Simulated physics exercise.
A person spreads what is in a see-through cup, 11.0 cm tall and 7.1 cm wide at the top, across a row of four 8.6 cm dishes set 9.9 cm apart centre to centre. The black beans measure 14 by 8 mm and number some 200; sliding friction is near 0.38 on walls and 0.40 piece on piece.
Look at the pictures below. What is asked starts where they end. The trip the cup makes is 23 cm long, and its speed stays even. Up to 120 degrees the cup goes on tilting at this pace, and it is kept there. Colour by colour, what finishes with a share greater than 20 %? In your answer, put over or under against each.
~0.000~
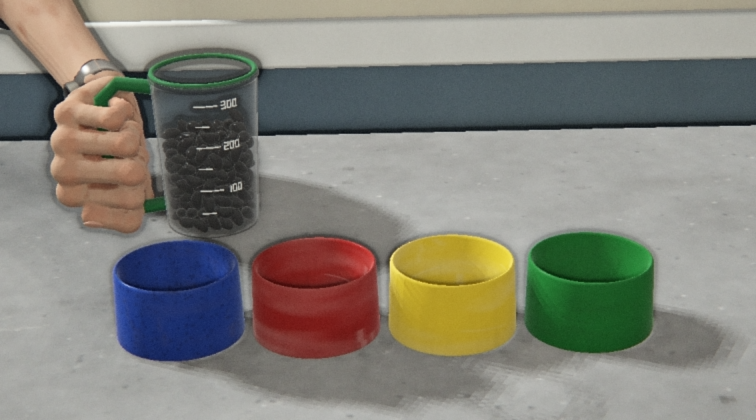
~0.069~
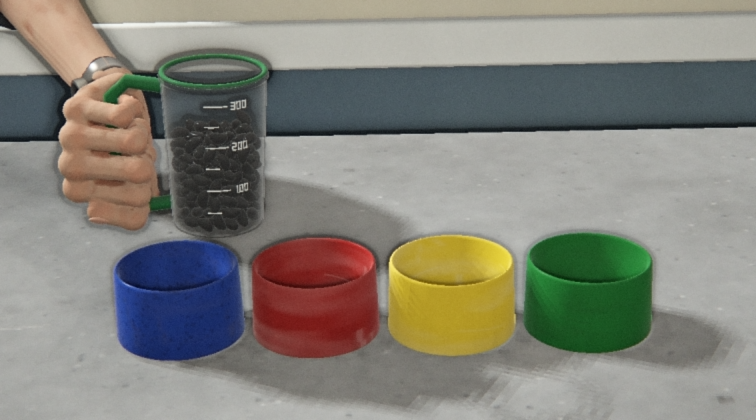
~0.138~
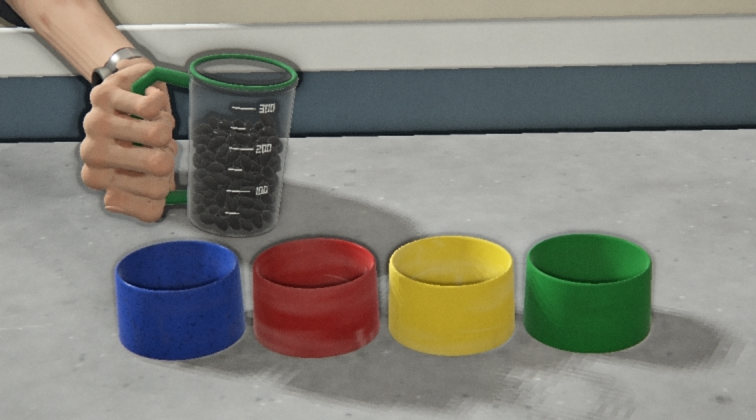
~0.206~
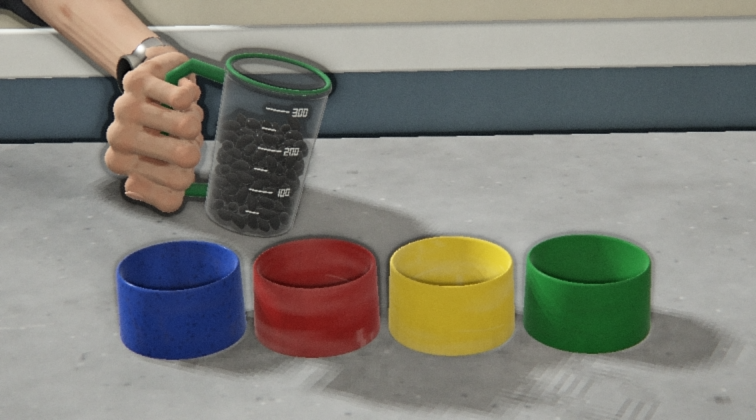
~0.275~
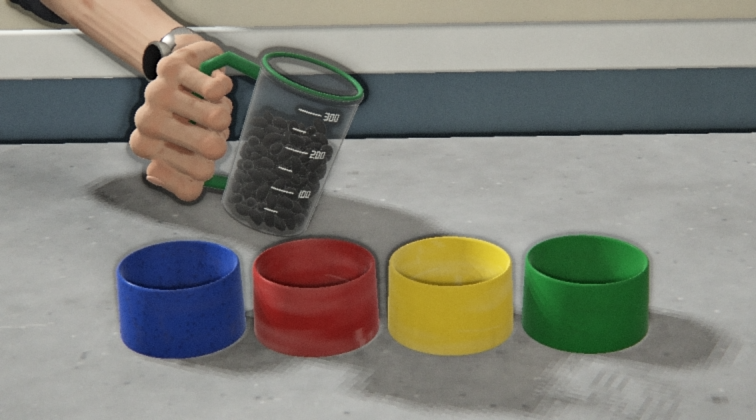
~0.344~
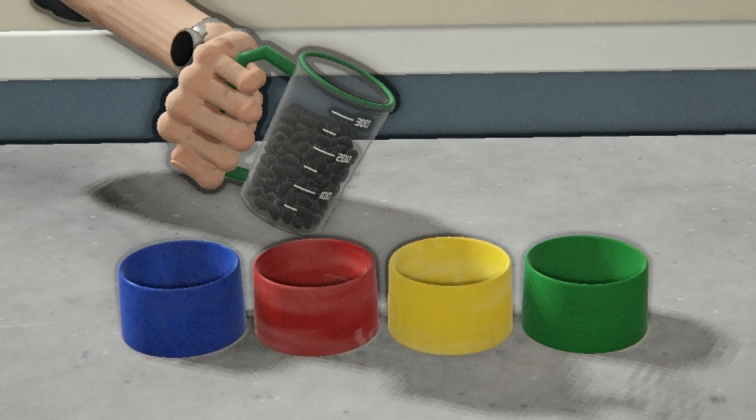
Red - under; blue - under; green - over; yellow - under; counter - under.
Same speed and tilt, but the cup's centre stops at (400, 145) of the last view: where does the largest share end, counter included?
Most of it ends up at yellow.
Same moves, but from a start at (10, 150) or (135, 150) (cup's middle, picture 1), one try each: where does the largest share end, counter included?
The winner: Yellow; green.
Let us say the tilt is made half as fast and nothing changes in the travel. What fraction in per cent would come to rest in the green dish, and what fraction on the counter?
Green: 90, counter: 10.
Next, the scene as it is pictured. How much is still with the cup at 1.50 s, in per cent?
Close to 25 per cent of the load, I'd guess.
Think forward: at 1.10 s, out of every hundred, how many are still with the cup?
Close to 95 % of the load.
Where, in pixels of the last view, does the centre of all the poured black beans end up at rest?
Centre at rest, approx.: (599, 295) px.
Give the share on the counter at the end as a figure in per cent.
Estimate: Close to 10 %.
Then, at 0.80 s, tilt 72 degrees; cup holds 100 %.
Then, at 1.10 s, tilt 101 degrees; cup holds 95 %.
After 1.50 s, tilt 120 degrees; cup holds 25 %, green 70 %.
In the end, at 2.4 s, red 0 %, blue 0 %, green 90 %, yellow 0 %, counter 10 %.
